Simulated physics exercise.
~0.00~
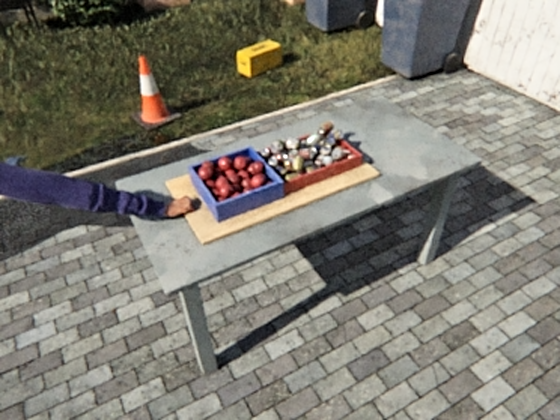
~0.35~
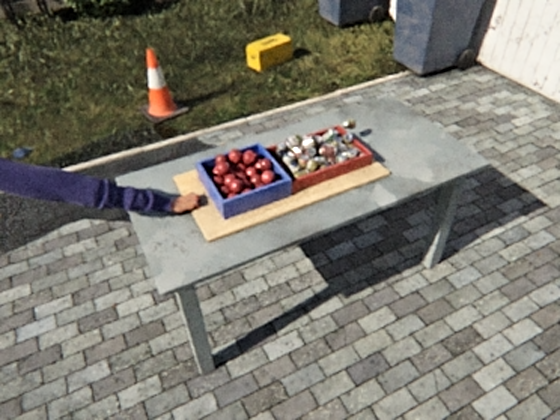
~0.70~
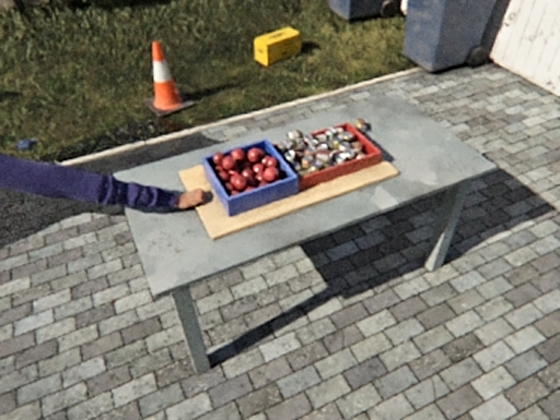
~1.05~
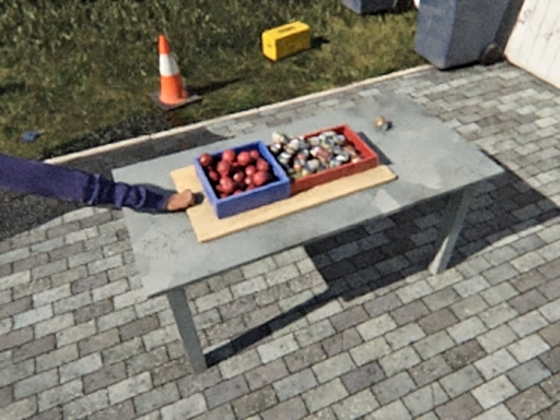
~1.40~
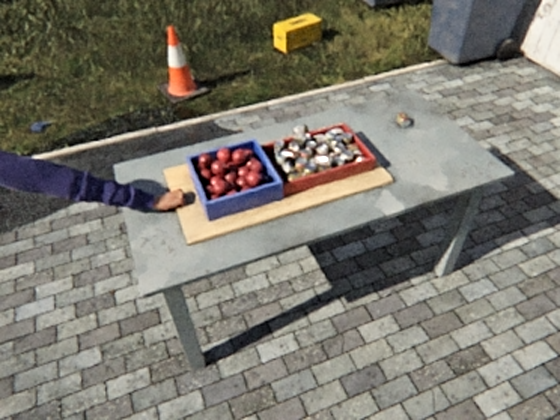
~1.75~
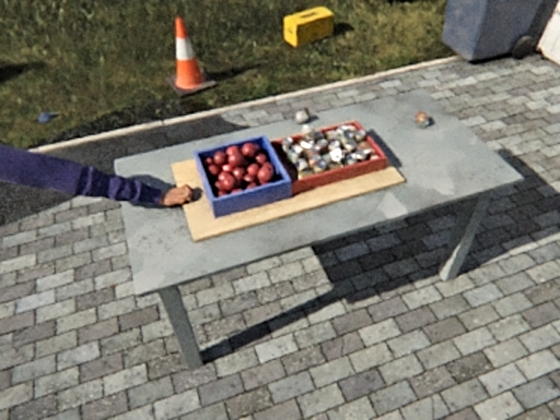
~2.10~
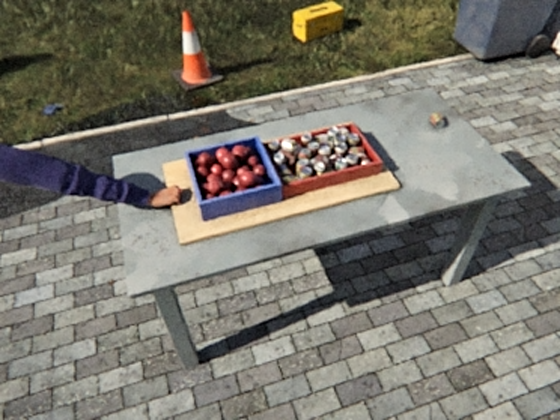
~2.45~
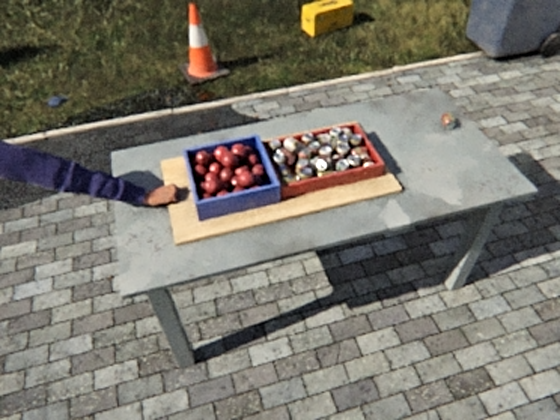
An arm shakes a board of apples and cans, and two cans leave the red container.
